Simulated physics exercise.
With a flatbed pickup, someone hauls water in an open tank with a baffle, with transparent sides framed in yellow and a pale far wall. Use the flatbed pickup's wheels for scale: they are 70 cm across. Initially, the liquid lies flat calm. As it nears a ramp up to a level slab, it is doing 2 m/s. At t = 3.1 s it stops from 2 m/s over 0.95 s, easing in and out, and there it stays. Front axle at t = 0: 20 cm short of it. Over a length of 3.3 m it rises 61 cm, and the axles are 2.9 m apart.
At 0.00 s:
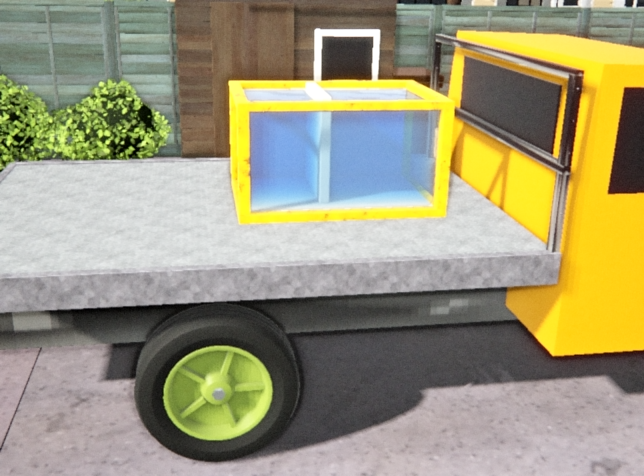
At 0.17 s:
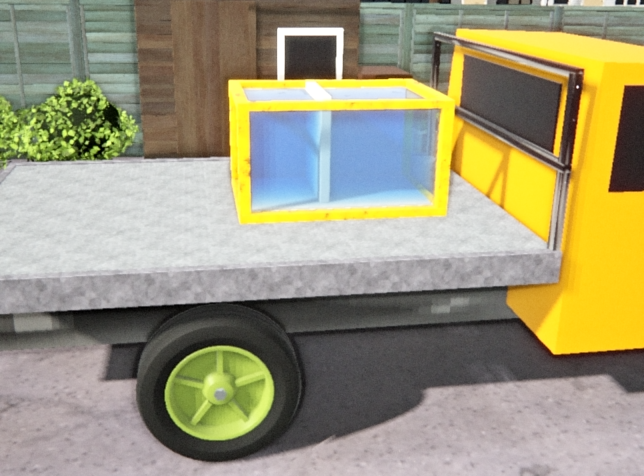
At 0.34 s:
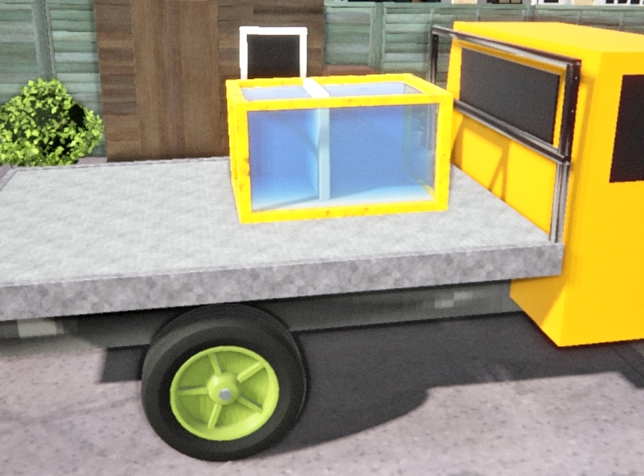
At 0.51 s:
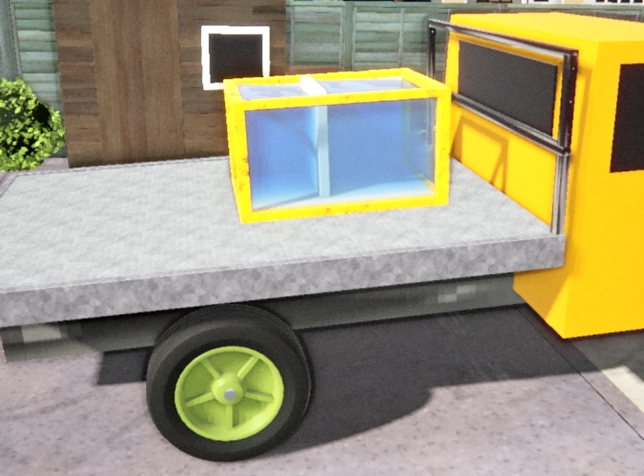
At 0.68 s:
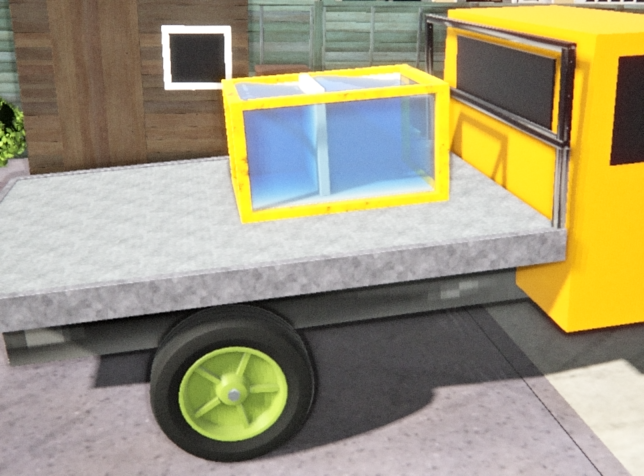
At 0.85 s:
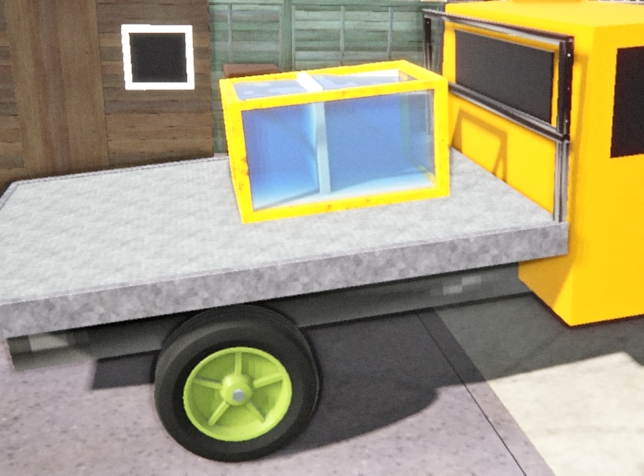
On a paved yard backed by a green fence, a wooden wall and leafy bushes, the view is from the side and slightly above a flatbed truck. A yellow-framed clear tank of blue water with a divider sits on the grey bed, left of the yellow cab and above a lime-green wheel. The truck moves right and gradually tilts nose up while the camera keeps alongside, the background sliding left.
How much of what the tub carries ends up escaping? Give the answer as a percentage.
12 %.
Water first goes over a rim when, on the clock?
At roughly 1.5 s.
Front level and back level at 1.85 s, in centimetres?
Roughly 40 cm in front and 54 cm behind.
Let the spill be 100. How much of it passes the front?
Fraction of spill: Roughly 40%.
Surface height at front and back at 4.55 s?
The front reads 42 cm and the back reads 42 cm.
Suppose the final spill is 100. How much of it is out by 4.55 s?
By then about 100 per cent is out.
By 1.85 s the surface is 41 cm up at the front and 53 cm at the back; 3 per cent is out, over the back.
By 3.15 s the surface is 47 cm up at the front and 44 cm at the back; 6 per cent is out, over the back.
By 4.55 s the surface is 43 cm up at the front and 41 cm at the back; 12 per cent is out, over the back and the front.
By 7.03 s 12 per cent is out, over the back and the front, 30 of 252 litres.
